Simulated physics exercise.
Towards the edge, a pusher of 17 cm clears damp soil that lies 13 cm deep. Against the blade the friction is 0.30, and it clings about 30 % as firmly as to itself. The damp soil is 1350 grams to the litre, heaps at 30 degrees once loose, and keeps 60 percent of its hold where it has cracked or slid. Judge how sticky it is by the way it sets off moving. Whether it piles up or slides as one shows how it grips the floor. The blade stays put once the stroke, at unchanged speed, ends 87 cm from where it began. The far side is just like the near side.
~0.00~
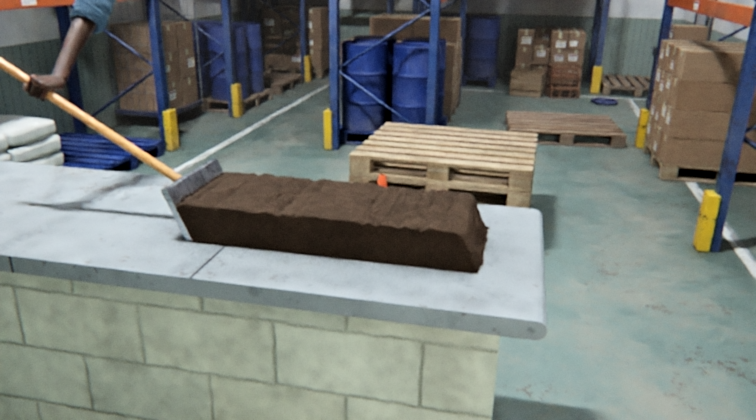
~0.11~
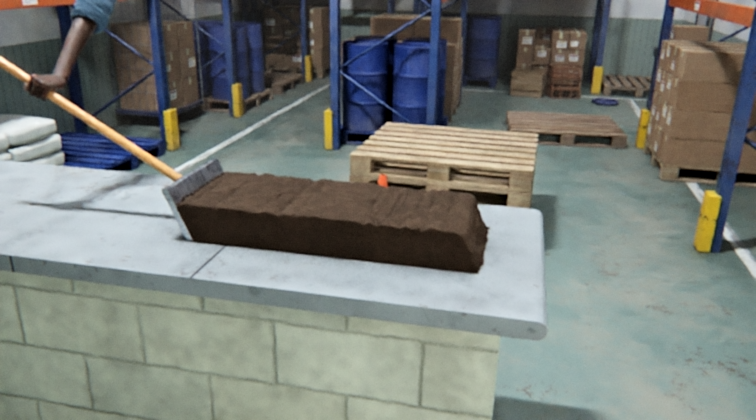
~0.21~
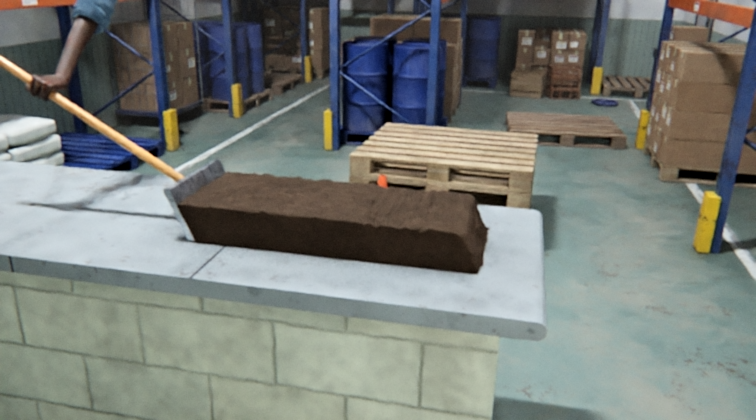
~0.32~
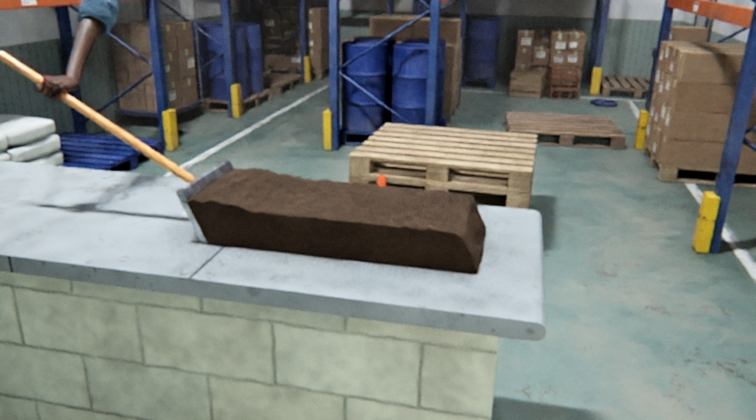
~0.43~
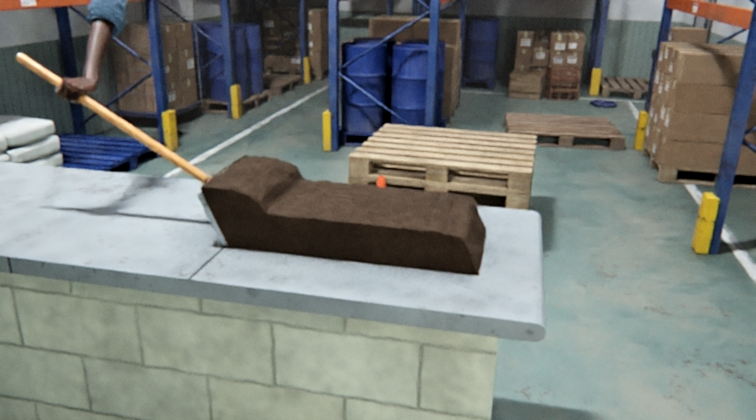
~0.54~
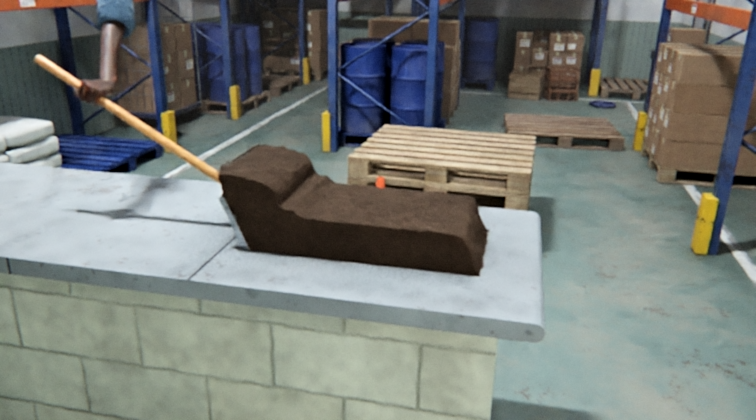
A long, dark brown block of damp soil lies on a pale grey slab atop a cream block wall, seen from slightly above in a warehouse. Blue drums, wooden pallets, stacked cartons and blue racking stand behind on the green floor. The camera stays still as a hand at left, barely moving at first, pushes a wooden-handled blade rightward, heaping the soil's left end.
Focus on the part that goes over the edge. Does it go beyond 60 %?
No.
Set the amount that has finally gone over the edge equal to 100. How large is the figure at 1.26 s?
Close to 10 in a hundred.
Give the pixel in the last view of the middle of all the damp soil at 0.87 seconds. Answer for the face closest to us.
Around (392, 237).
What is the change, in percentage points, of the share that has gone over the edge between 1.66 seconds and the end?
The change comes out at around 0 %.
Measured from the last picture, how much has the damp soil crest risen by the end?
Around 3.5 centimetres, give or take.
After 0.87 s, 0 % has gone over the edge.
After 1.26 s, 2 % has gone over the edge.
After 1.66 s, 34 % has gone over the edge.
After 2.05 s, 34 % has gone over the edge.
After 2.16 s, at the end, 34 % has gone over the edge.
